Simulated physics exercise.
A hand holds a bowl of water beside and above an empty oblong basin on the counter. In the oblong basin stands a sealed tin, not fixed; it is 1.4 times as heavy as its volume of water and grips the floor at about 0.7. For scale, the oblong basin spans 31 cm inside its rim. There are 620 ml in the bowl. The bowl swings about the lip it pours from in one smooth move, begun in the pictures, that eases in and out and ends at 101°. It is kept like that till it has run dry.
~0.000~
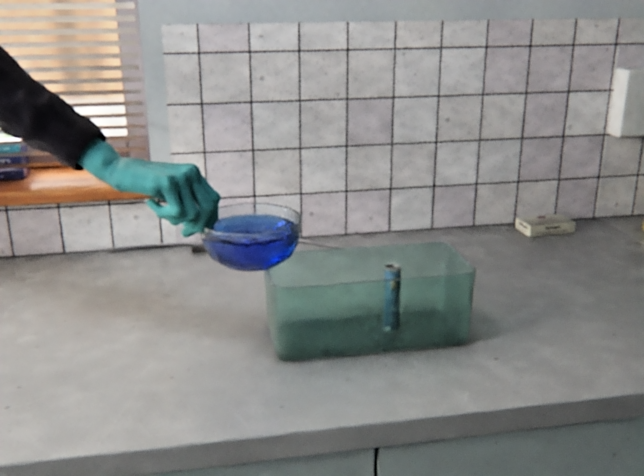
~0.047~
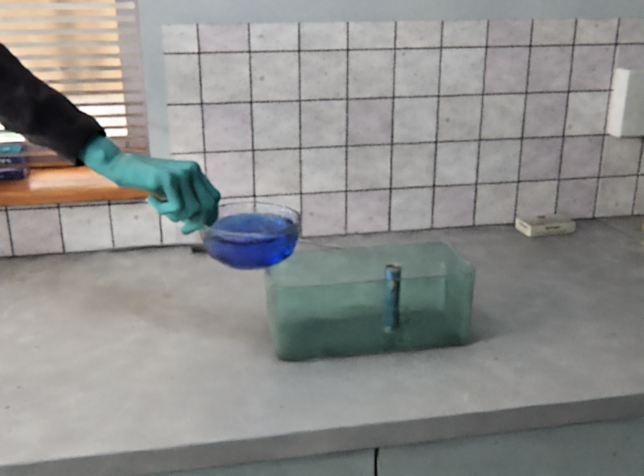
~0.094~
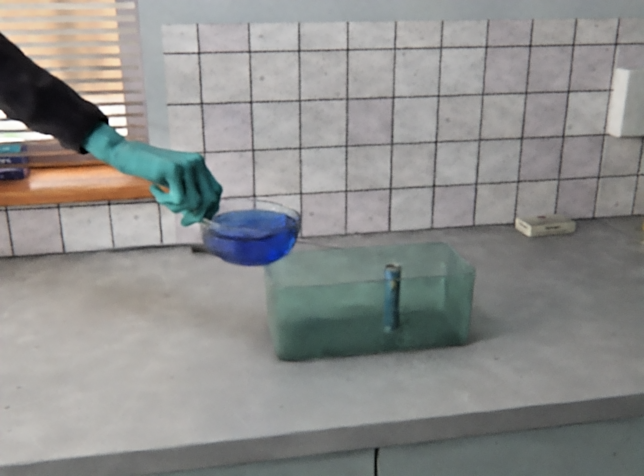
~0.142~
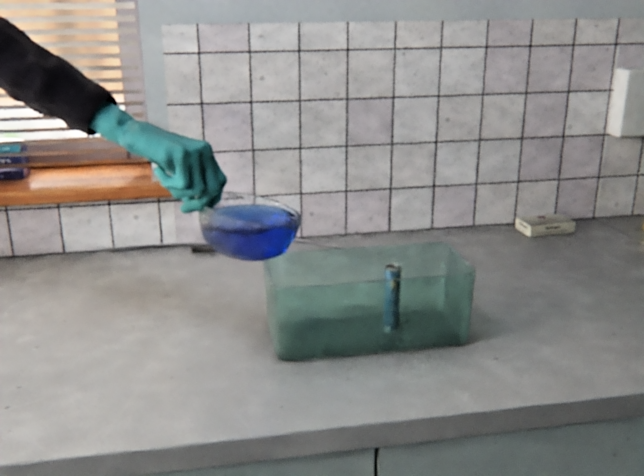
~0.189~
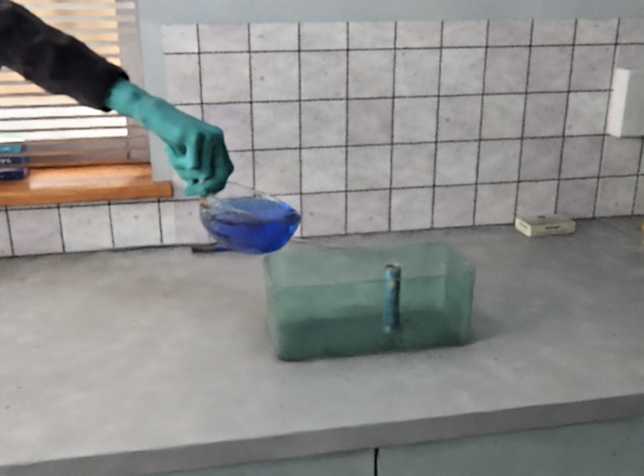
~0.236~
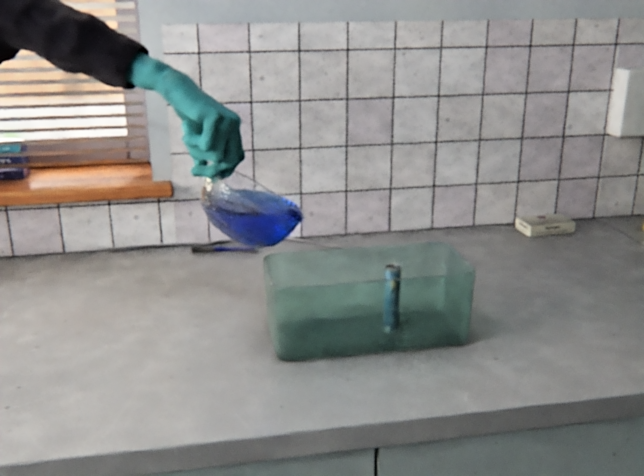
A gloved hand steadily tilts a glass bowl of blue liquid rightward above an oblong basin.
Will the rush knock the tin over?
The tin falls.
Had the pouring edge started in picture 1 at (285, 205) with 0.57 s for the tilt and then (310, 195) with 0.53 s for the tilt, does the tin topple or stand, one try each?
First it goes over; then it topples.
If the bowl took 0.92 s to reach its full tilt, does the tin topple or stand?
The tin remains upright.
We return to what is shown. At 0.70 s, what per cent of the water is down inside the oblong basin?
Some 94 per cent.
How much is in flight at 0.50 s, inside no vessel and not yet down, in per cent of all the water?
About 56 per cent.
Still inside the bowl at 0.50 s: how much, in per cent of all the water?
Some 26 per cent.
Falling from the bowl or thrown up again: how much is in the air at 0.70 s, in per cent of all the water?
About 5 per cent.
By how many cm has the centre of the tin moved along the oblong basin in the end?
Some 5.0 cm.
By 0.50 s the tilt is 92° and 26 per cent is still to pour; the tin stands where it began.
By 0.70 s the tilt is 101° and 0 per cent is still to pour; the tin stands 2 cm from where it began.
By 0.90 s the tilt is 101° and 0 per cent is still to pour; the tin leans 11°.
By 1.12 s the tilt is 101° and 0 per cent is still to pour; the tin lies on its side.
At rest the tin lies on its side.
